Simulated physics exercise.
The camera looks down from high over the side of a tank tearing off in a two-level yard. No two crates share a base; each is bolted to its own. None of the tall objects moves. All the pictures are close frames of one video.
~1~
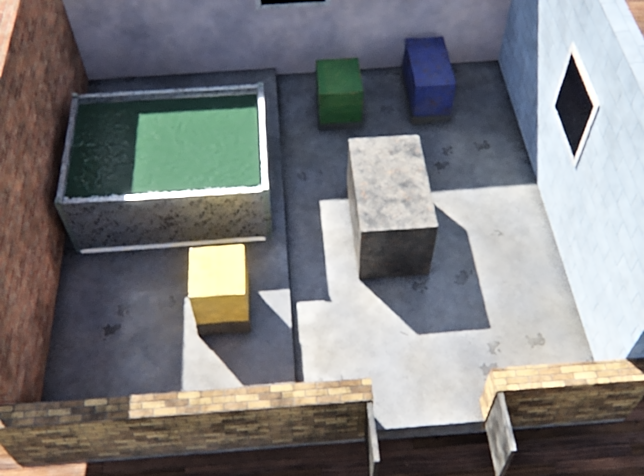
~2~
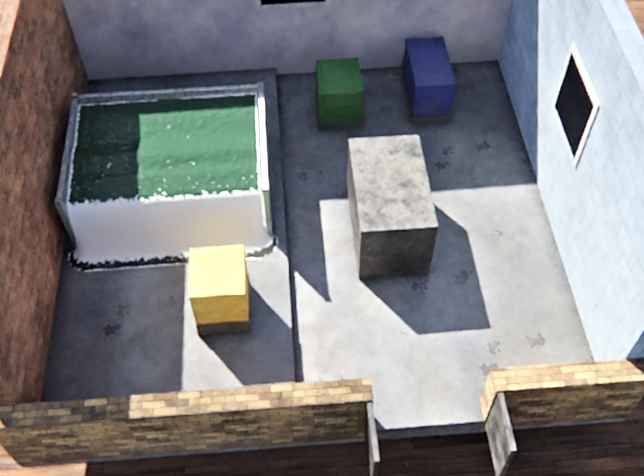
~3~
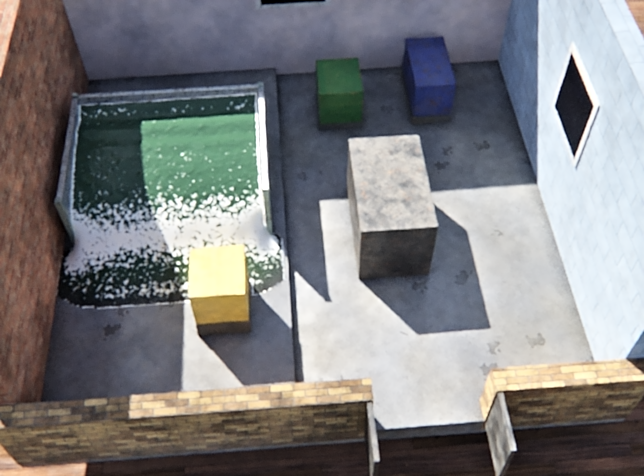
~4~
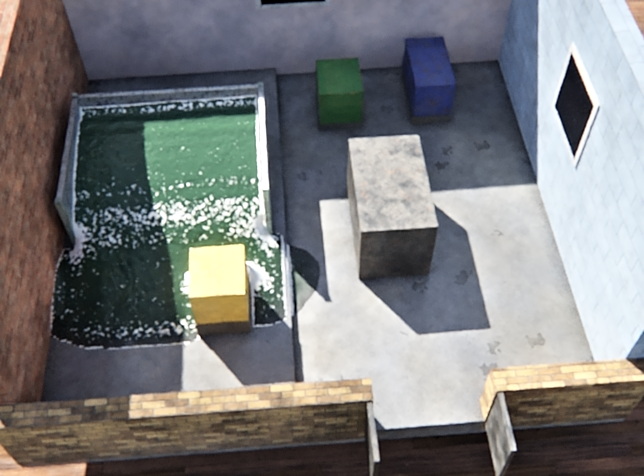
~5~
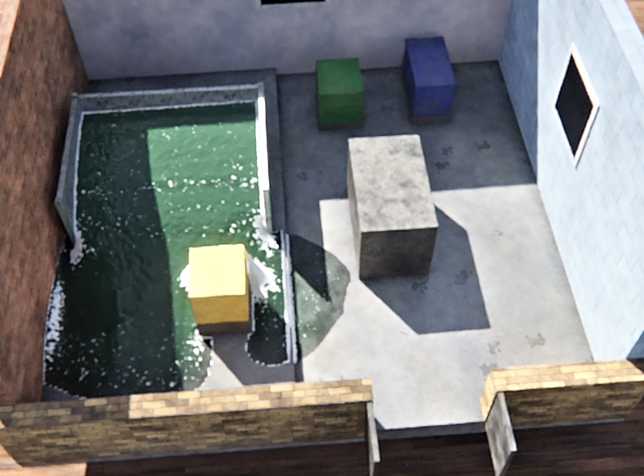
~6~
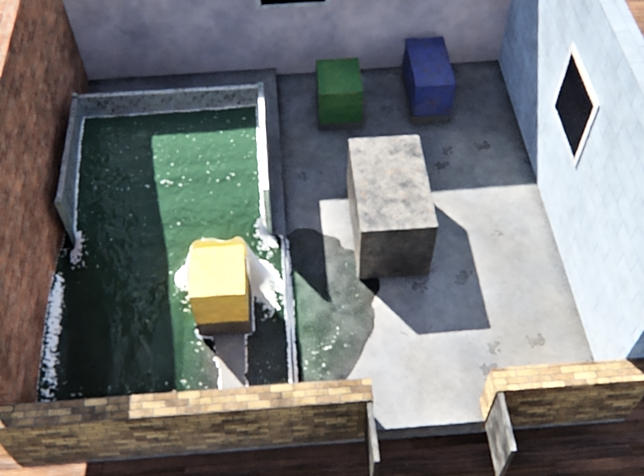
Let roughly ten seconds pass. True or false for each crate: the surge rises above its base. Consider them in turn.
Blue crate: True; green crate: True; yellow crate: True.
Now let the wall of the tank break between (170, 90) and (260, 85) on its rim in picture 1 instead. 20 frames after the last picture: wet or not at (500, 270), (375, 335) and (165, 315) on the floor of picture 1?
Point by point: Drenched, unwetted, unwetted.
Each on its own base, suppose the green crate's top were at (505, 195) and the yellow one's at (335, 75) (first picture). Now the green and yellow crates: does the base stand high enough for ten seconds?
Put simply, the green one is flooded and the yellow one is never reached.
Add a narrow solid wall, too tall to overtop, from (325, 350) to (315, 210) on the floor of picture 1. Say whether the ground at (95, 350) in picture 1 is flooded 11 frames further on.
By then the spot is wetted.
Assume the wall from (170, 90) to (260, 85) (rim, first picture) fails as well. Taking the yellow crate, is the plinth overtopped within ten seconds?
Then: Yellow crate is spared.
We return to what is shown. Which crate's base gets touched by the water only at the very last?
The one in blue comes last.
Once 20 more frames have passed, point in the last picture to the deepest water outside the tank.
My estimate is about (600, 389).
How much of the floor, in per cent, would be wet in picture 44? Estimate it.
It comes to 95 per cent.
A moment on, water covers 40 % of the floor; the blue crate not reached, the green crate not reached, the yellow crate water round its plinth.
Next, water covers 55 % of the floor; the blue crate not reached, the green crate not reached, the yellow crate water round its plinth.
Then, water covers 65 % of the floor; the blue crate not reached, the green crate water round its plinth, the yellow crate water round its plinth.
Later, water covers 95 % of the floor; the blue crate water round its plinth, the green crate water round its plinth, the yellow crate water round its plinth.
In the end, water covers 100 % of the floor; the blue crate was topped, the green crate was topped, the yellow crate was topped.
